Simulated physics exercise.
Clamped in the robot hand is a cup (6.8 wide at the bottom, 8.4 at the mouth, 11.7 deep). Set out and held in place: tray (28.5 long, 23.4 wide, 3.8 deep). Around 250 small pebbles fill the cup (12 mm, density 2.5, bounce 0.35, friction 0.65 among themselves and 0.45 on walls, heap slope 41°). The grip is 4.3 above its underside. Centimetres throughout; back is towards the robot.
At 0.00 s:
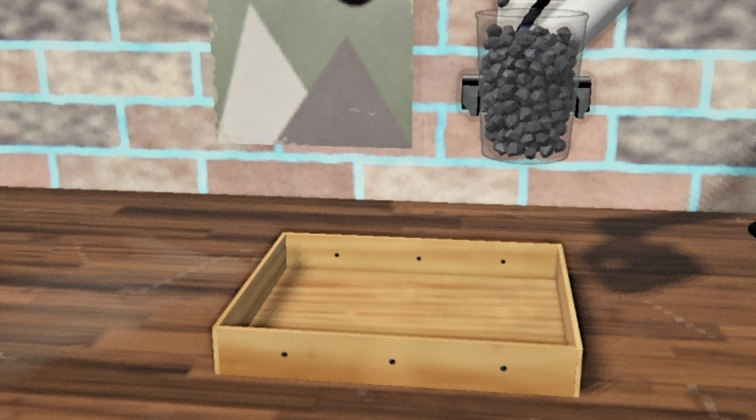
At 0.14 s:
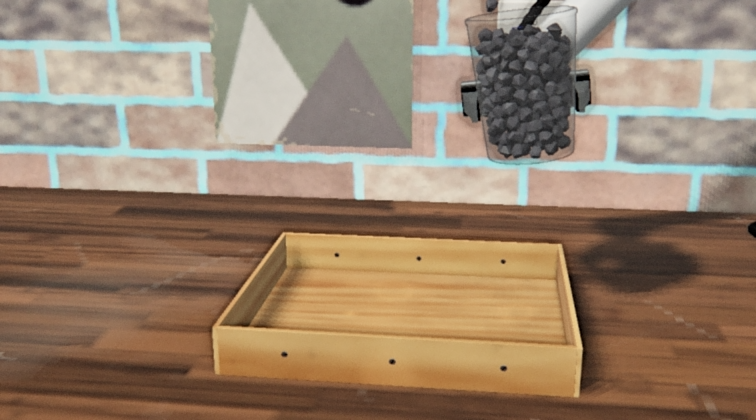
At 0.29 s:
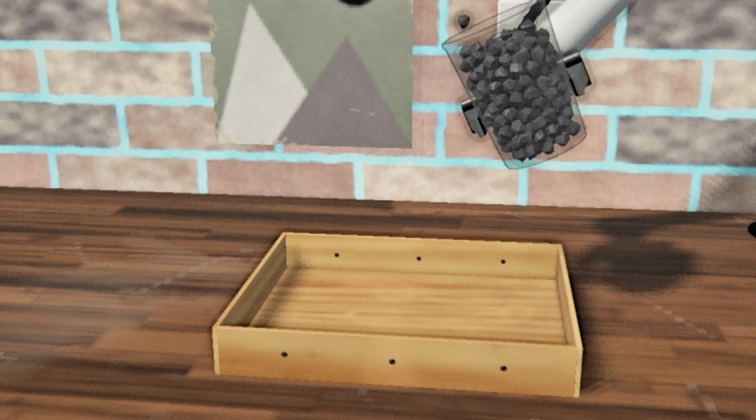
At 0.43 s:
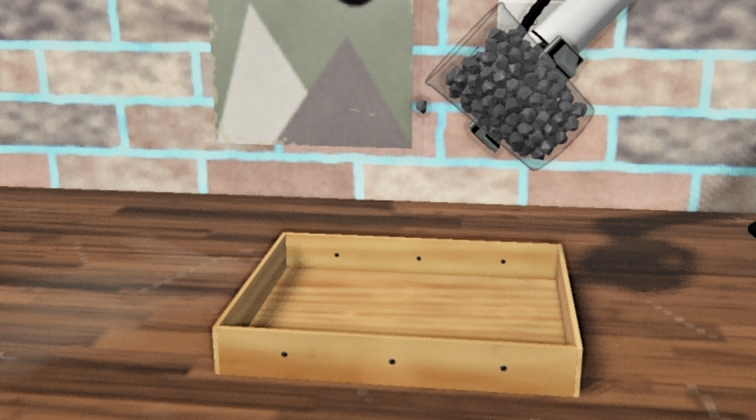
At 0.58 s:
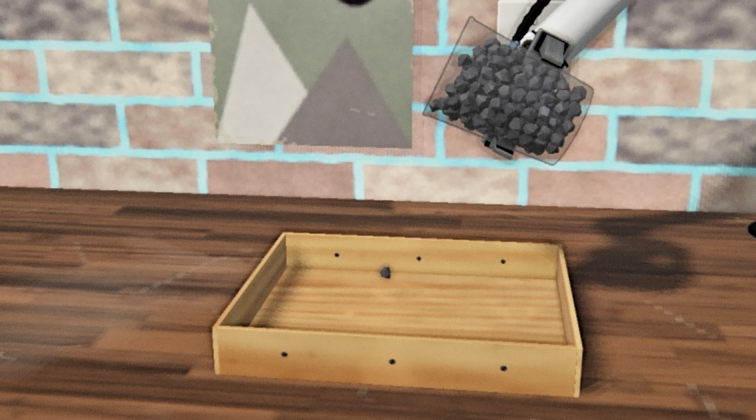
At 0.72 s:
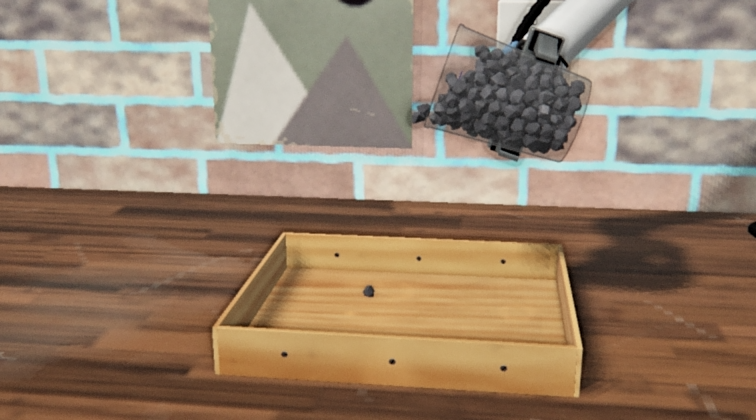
A robot hand tilted a clear cup full of dark pebbles steeply to the left above a shallow wooden tray, and a single pebble dropped out and landed in the tray.
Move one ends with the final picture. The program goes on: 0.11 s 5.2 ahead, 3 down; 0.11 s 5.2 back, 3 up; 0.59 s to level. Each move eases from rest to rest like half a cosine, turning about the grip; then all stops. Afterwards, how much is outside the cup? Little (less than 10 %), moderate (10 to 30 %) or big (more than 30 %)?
Share outside the cup: Moderate (10 to 30 %).
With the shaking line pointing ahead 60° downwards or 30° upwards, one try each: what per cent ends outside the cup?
About 5 and 85 per cent.
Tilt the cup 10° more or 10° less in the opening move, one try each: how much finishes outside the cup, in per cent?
About 30 and 10 per cent.
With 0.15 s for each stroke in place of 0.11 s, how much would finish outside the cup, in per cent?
Then about 10 per cent.
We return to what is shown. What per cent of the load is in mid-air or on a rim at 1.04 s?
Some 7 per cent.
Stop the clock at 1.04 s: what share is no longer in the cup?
Some 15 per cent.
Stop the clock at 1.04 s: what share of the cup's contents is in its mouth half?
Some 45 per cent.
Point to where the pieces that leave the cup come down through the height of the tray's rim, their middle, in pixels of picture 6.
Near (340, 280).
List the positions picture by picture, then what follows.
Cup middle at (528, 87), level; upper third of the load around (527, 51), from x 490 to 570, top at y 0; 253 in the cup, in the first frame.
Cup middle at (526, 87), tilted 7° forward; upper third of the load around (524, 51), from x 480 to 565, top at y 5, in the second frame.
Cup middle at (520, 88), tilted 25° forward; upper third of the load around (514, 56), from x 465 to 575, top at y 20, in the third frame.
Cup middle at (514, 93), tilted 47° forward; upper third of the load around (503, 65), from x 420 to 580, top at y 35; 252 in the cup, 1 in flight or on a rim, in the fourth frame.
Cup middle at (511, 97), tilted 65° forward; upper third of the load around (500, 74), from x 385 to 580, top at y 45; 252 in the cup, 1 in the tray, in the fifth frame.
Cup middle at (510, 99), tilted 72° forward; upper third of the load around (506, 80), from x 370 to 580, top at y 50; 252 in the cup, 1 in the tray, in the sixth frame.
By 1.04 s, tilted 67° forward, highest piece 24 above the table; 209 in the cup, 26 in the tray, 1 on the table or floor, 17 in flight or on a rim.
By 1.37 s, tilted 13° forward, highest piece 27 above the table; 209 in the cup, 40 in the tray, 4 on the table or floor.
By 1.73 s, level, highest piece 28 above the table; 209 in the cup, 40 in the tray, 4 on the table or floor.
By 2.78 s, level, highest piece 28 above the table; 209 in the cup, 40 in the tray, 4 on the table or floor.
Final count, 209 in the cup, 40 in the tray, 4 on the table or floor. That is 17 % outside the cup.
